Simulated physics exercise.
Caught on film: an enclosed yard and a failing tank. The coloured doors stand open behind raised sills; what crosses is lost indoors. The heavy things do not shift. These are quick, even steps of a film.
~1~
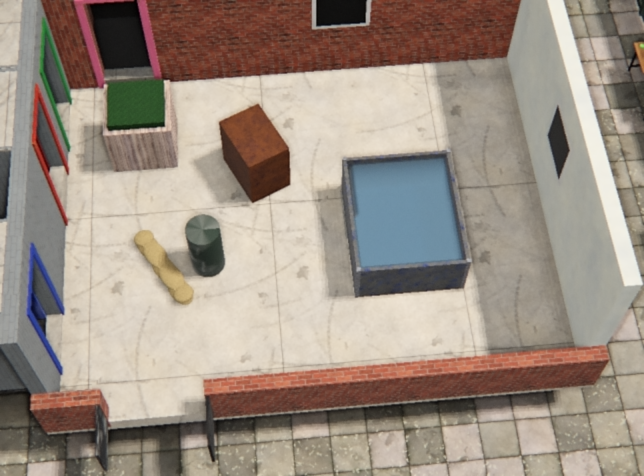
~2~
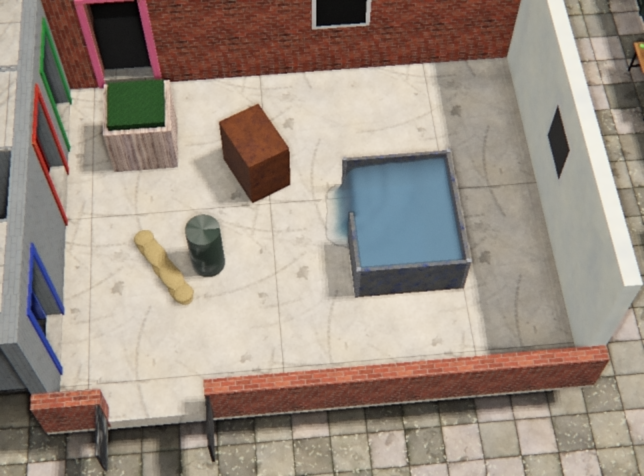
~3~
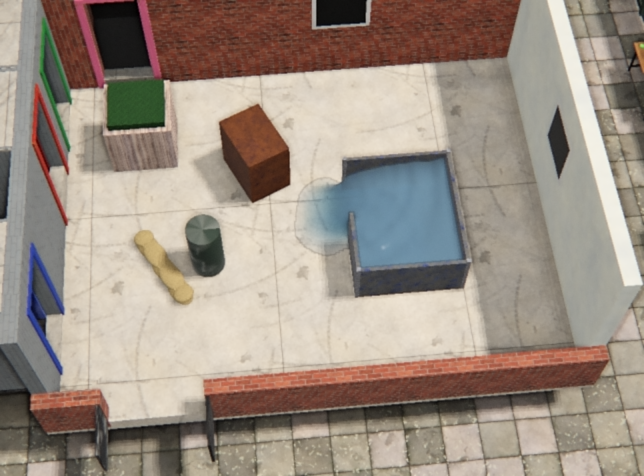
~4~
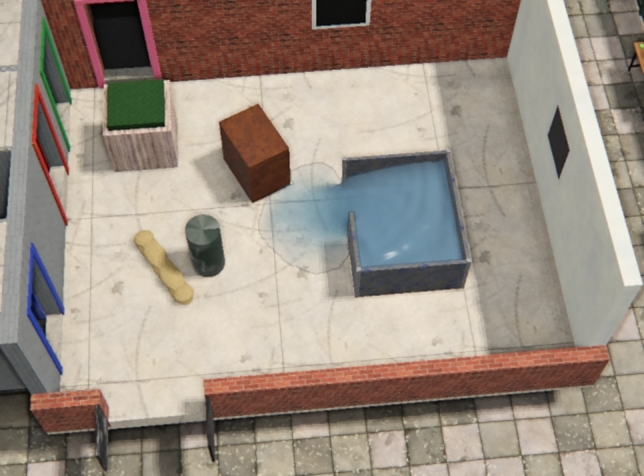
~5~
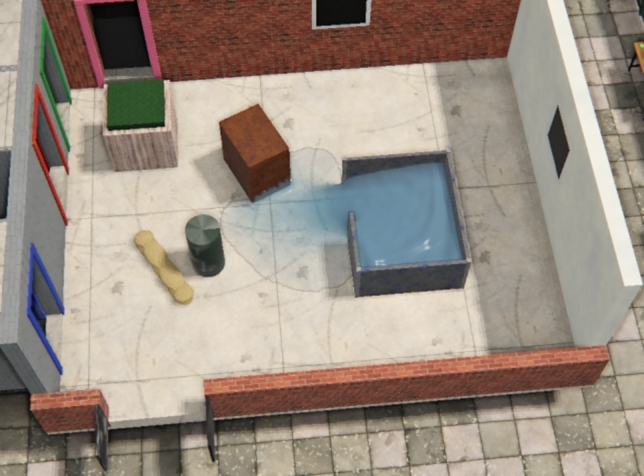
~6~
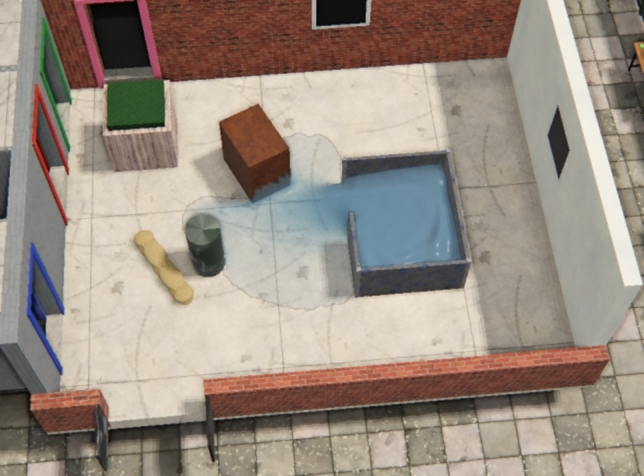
Water pours from a gap in the left side of a dark-walled, open tank in a pale paved yard, seen from a fixed, high viewpoint. To its left are a reddish-brown block, a dark green cylinder and a lumpy tan object, with a grass-topped planter behind and brick walls at back and front. The pale blue sheet spreads leftward, fanning out past the block's base and around the upright cylinder.
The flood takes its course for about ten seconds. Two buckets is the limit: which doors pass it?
One by one: The green door takes more than that; the red door stays under that; the blue door stays under that; the pink door stays under that.
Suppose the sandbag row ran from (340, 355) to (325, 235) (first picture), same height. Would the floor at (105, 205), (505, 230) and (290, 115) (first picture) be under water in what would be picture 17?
One after the other: Under water, clear, flooded.
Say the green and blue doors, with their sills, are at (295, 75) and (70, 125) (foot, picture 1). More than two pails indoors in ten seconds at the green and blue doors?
In short: The green door takes more, the blue door floods.
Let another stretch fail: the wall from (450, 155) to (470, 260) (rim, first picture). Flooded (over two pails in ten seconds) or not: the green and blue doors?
My reading: Green door goes over, blue door is over.
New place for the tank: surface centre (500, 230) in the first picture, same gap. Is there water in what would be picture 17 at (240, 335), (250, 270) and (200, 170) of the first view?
One after the other: Wet, wet, no water.
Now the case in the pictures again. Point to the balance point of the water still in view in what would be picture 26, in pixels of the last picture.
At about (269, 216).
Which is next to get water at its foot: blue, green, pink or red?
First comes the door marked red.
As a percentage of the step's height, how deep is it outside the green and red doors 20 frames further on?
In turn 110 and 70 per cent.
A moment on, water covers 25 % of the floor; the green door not reached, the red door wet at the sill, nothing in, the blue door not reached, the pink door not reached.
Next, water covers 35 % of the floor; the green door wet at the sill, nothing in, the red door wet at the sill, nothing in, the blue door not reached, the pink door not reached.
Then, water covers 50 % of the floor; the green door wet at the sill, nothing in, the red door wet at the sill, nothing in, the blue door wet at the sill, nothing in, the pink door wet at the sill, nothing in.
Later, water covers 75 % of the floor; the green door over two buckets in, the red door wet at the sill, nothing in, the blue door wet at the sill, nothing in, the pink door wet at the sill, nothing in.
In the end, water covers 95 % of the floor; the green door over two buckets in, the red door wet at the sill, nothing in, the blue door under two buckets in, the pink door wet at the sill, nothing in.
